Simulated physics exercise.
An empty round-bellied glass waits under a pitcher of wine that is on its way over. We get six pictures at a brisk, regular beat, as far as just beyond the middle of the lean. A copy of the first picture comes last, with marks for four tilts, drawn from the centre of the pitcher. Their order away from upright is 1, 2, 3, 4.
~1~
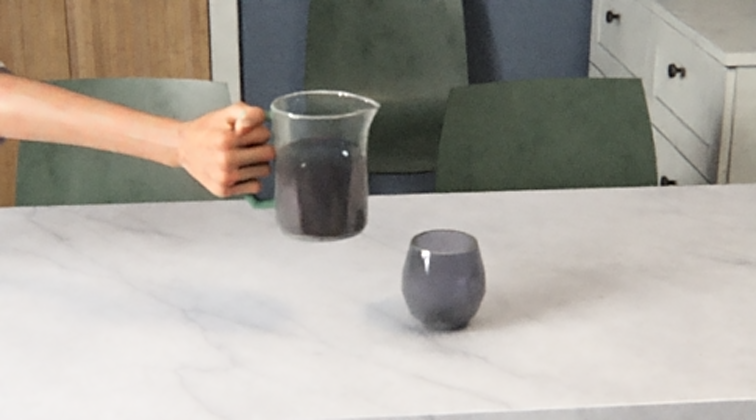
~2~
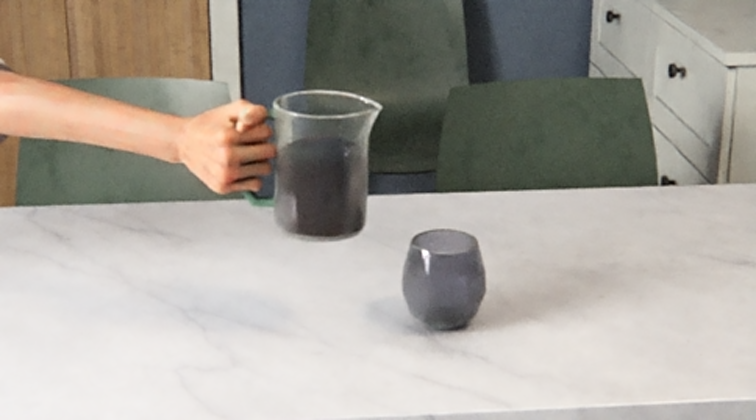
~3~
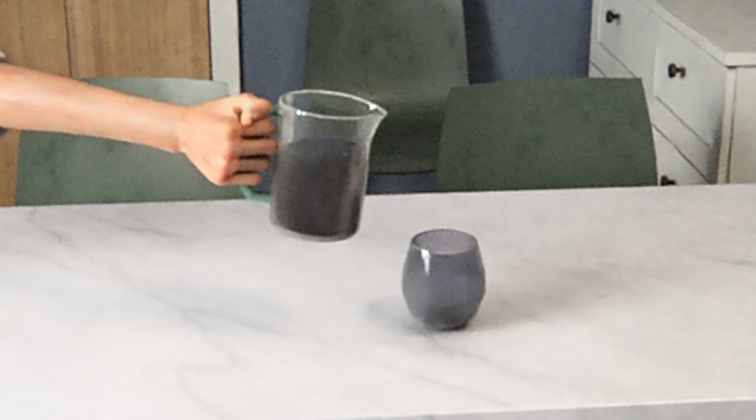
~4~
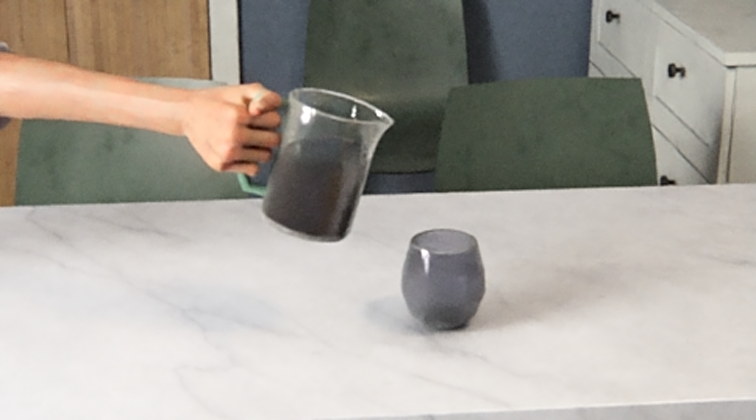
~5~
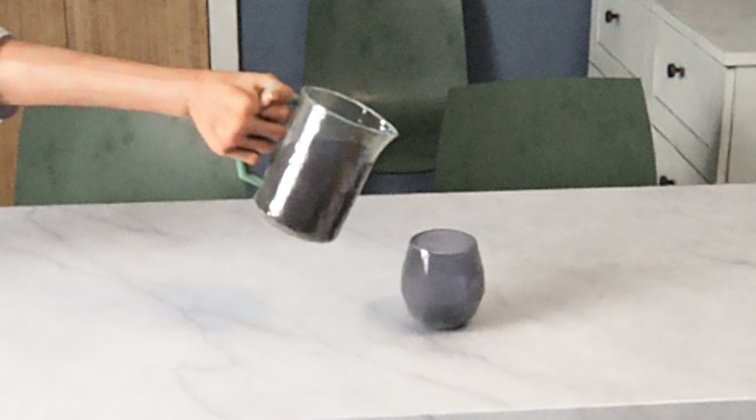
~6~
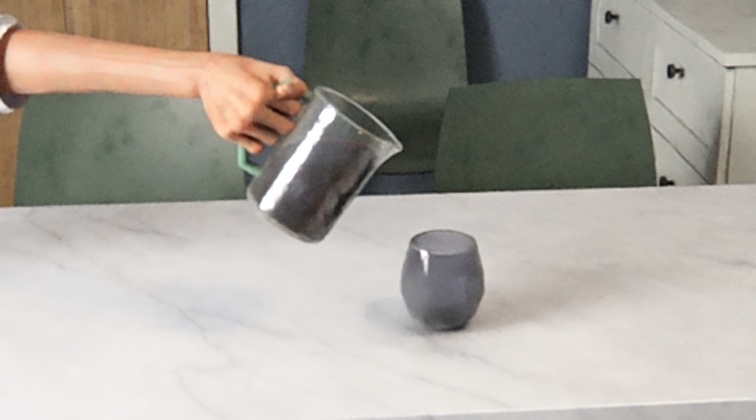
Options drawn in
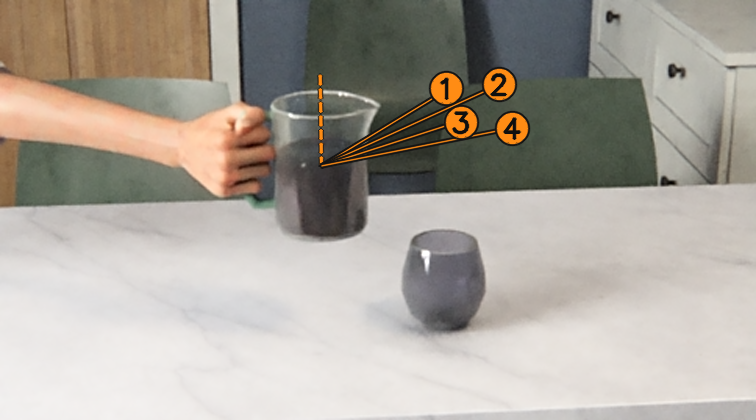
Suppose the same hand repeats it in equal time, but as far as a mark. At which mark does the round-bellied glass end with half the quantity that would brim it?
Line 3 does it best.
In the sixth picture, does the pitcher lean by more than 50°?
No, it does not.
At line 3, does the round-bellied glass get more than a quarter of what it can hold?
Yes, clearly.
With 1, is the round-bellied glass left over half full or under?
Under.
In orange, 1 at (432, 98); 2 at (484, 91); 3 at (444, 126); 4 at (495, 131).
With 1, the round-bellied glass ends with about 19 % of what it can hold.
With 2, the round-bellied glass ends with about 34 % of what it can hold.
With 3, the round-bellied glass ends with about 53 % of what it can hold.
With 4, the round-bellied glass ends with about 65 % of what it can hold; 6 % of the wine is spilt.
